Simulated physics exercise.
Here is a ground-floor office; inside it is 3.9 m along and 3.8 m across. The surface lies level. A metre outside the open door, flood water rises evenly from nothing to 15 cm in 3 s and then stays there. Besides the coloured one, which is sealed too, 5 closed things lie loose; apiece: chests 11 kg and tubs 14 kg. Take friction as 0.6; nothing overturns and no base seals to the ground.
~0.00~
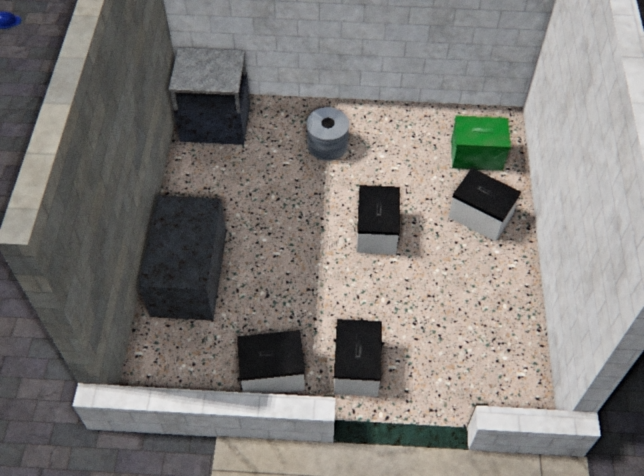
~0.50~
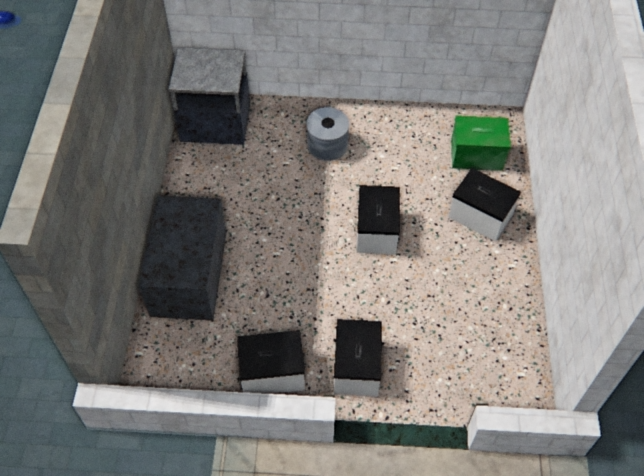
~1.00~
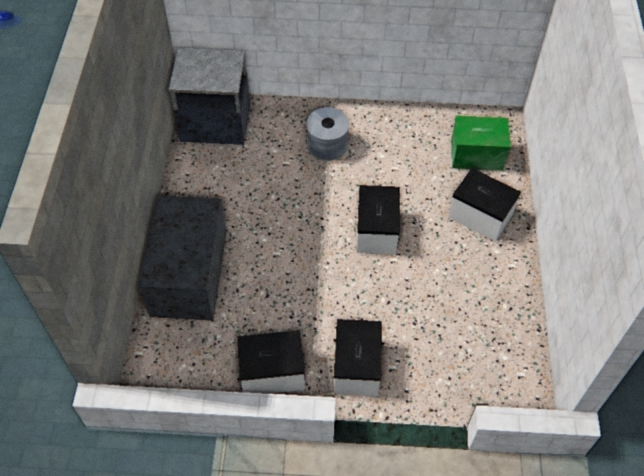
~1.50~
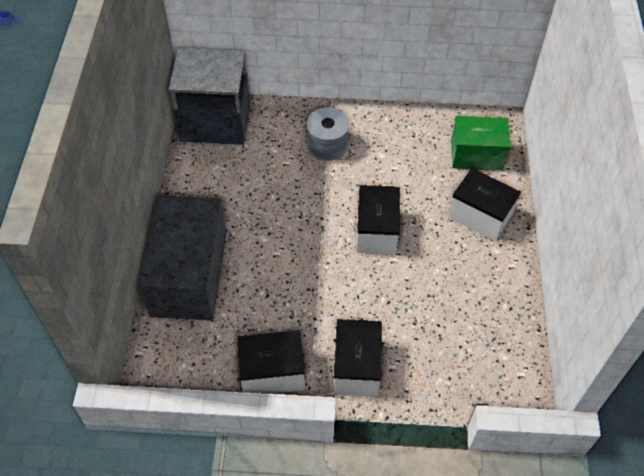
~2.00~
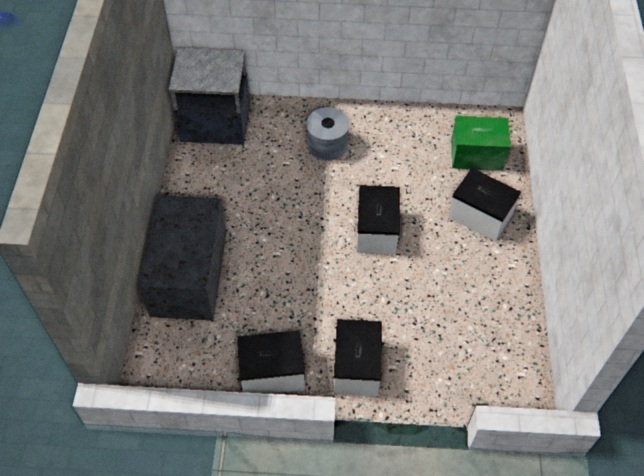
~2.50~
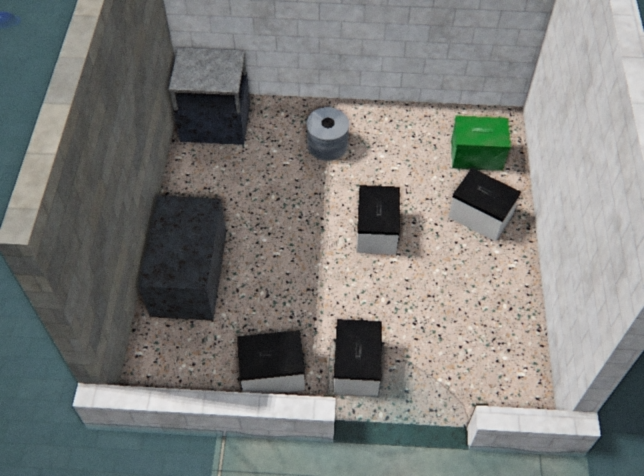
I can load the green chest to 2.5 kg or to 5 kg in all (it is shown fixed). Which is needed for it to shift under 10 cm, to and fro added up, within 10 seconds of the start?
For it, neither load is enough.
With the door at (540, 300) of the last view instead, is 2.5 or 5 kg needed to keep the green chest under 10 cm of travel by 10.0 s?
In that case only the higher weight holds it.
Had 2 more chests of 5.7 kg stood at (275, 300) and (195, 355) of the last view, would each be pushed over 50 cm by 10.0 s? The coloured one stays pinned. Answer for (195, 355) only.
It is less.
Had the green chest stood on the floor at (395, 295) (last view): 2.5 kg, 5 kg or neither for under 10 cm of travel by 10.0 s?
Neither is enough.
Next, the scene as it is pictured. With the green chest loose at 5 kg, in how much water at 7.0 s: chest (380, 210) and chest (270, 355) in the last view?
About 4 and 1 cm.
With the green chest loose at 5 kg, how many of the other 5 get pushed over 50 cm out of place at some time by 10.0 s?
That makes 2.
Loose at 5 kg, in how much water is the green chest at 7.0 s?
About 7 cm.
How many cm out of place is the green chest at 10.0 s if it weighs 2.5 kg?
Roughly 60 cm.
After 3.5 s the green chest would be 0 cm from its start with 2.5 kg and 0 cm from its start with 5 kg; 0 cm of water round it then.
After 4.5 s the green chest would be 0 cm from its start with 2.5 kg and 0 cm from its start with 5 kg; 0 cm of water round it then.
After 7.0 s the green chest would be 54 cm from its start with 2.5 kg and 54 cm from its start with 5 kg; 7 cm of water round it then.
After 10.0 s the green chest would be 64 cm from its start with 2.5 kg and 92 cm from its start with 5 kg; 9 cm of water round it then.
